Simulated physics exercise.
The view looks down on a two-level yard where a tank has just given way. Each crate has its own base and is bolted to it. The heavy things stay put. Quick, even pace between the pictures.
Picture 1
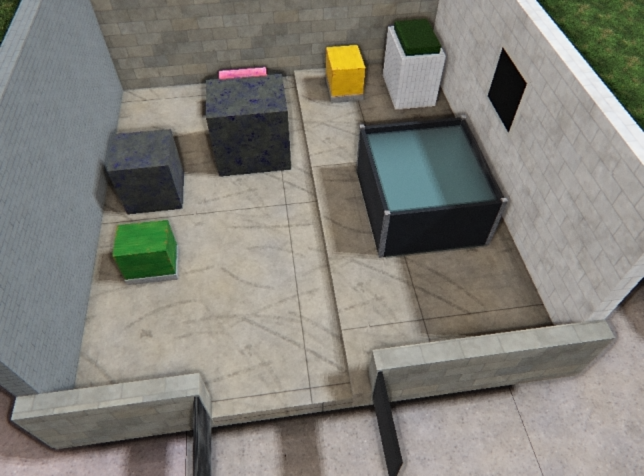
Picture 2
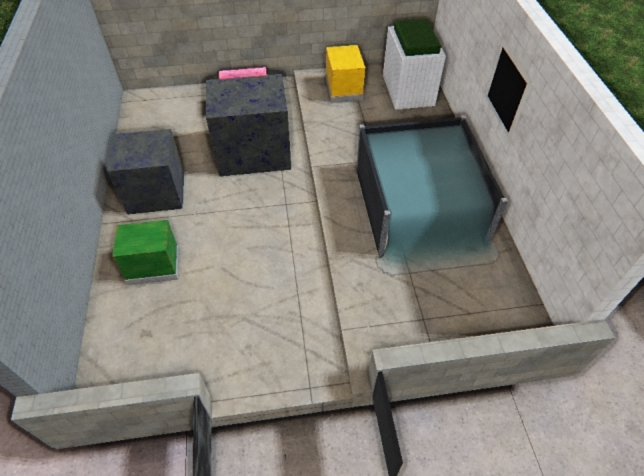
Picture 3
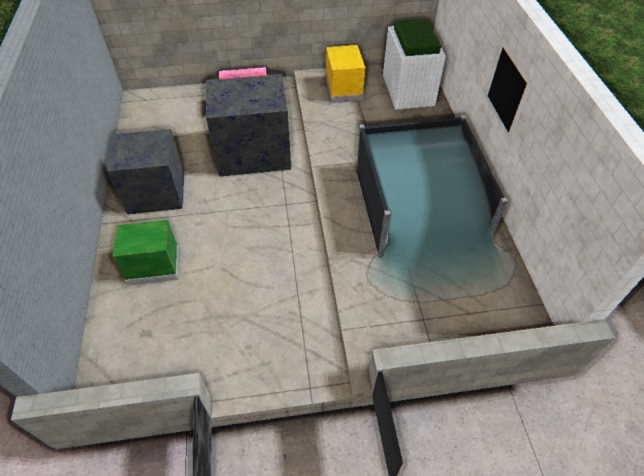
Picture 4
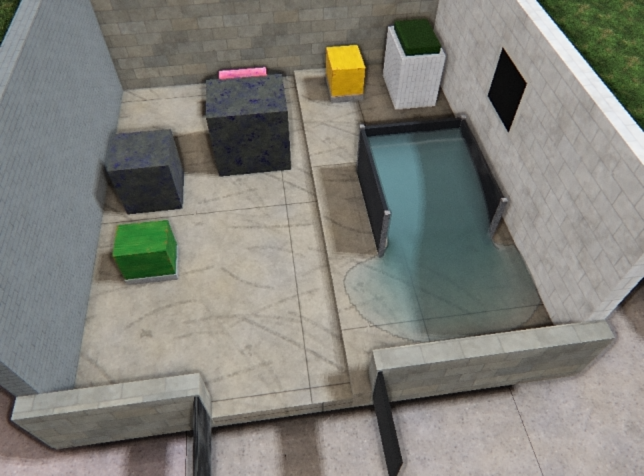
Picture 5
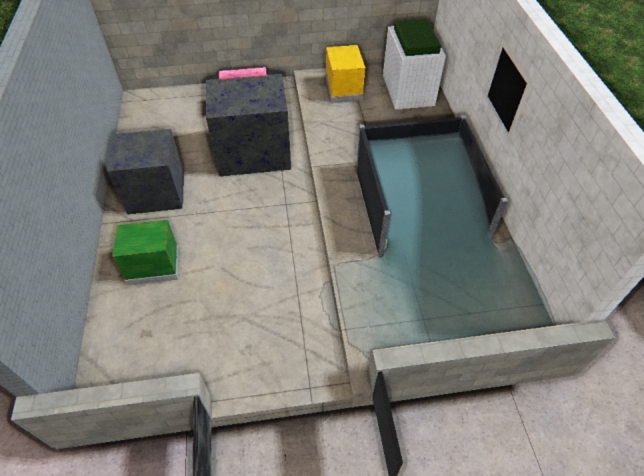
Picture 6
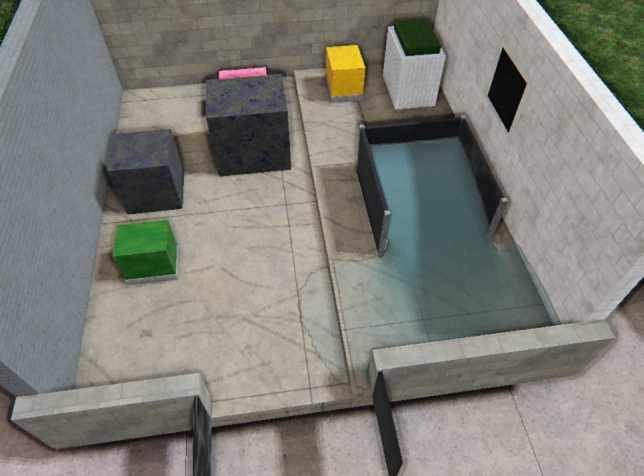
In a walled yard with colored blocks on the left, the near side of a dark tank opened, and bluish water poured out toward the viewer, spreading across the floor on the right.
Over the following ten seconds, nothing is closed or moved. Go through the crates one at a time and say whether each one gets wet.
Looks like the yellow crate is out of reach of the water; looks like the pink crate is out of reach of the water; looks like the green crate is within reach of the water.
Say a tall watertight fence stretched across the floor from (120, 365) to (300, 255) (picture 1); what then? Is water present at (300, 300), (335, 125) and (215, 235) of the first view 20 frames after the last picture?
First inundated, then unwetted, then unwetted.
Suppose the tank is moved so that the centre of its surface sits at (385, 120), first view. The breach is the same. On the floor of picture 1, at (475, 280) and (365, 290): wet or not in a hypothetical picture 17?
In order: Inundated and inundated.
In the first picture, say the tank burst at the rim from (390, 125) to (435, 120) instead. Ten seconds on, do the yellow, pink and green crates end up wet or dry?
Yellow crate is reached; pink crate is reached; green crate is not reached.
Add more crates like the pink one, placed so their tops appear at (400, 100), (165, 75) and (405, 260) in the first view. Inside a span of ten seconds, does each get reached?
Order as asked: Unflooded / unflooded / flooded.
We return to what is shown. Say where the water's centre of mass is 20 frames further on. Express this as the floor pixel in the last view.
I'd point to (354, 270).
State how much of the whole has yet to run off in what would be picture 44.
My reckoning gives about 86 %.
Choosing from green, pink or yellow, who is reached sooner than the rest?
Answer: The green crate.
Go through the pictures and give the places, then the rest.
In the first frame, still water in the open tank at (427, 166).
In the second frame, the front is at (493, 246), out from the gap at (437, 236).
In the third frame, the front is at (509, 262), out from the gap at (436, 237).
In the fourth frame, the front is at (523, 315), out from the gap at (436, 239).
In the fifth frame, the front is at a hidden place, out from the gap at (436, 239).
In the sixth frame, water pours out at (436, 240) and has run to a hidden place.
A moment on, water covers 20 % of the floor; the yellow crate not reached, the pink crate not reached, the green crate not reached.
Next, water covers 30 % of the floor; the yellow crate not reached, the pink crate not reached, the green crate not reached.
Then, water covers 50 % of the floor; the yellow crate not reached, the pink crate not reached, the green crate water round its plinth.
Later, water covers 75 % of the floor; the yellow crate water round its plinth, the pink crate water round its plinth, the green crate water round its plinth.
In the end, water covers 90 % of the floor; the yellow crate stayed above the water, the pink crate stayed above the water, the green crate was topped.
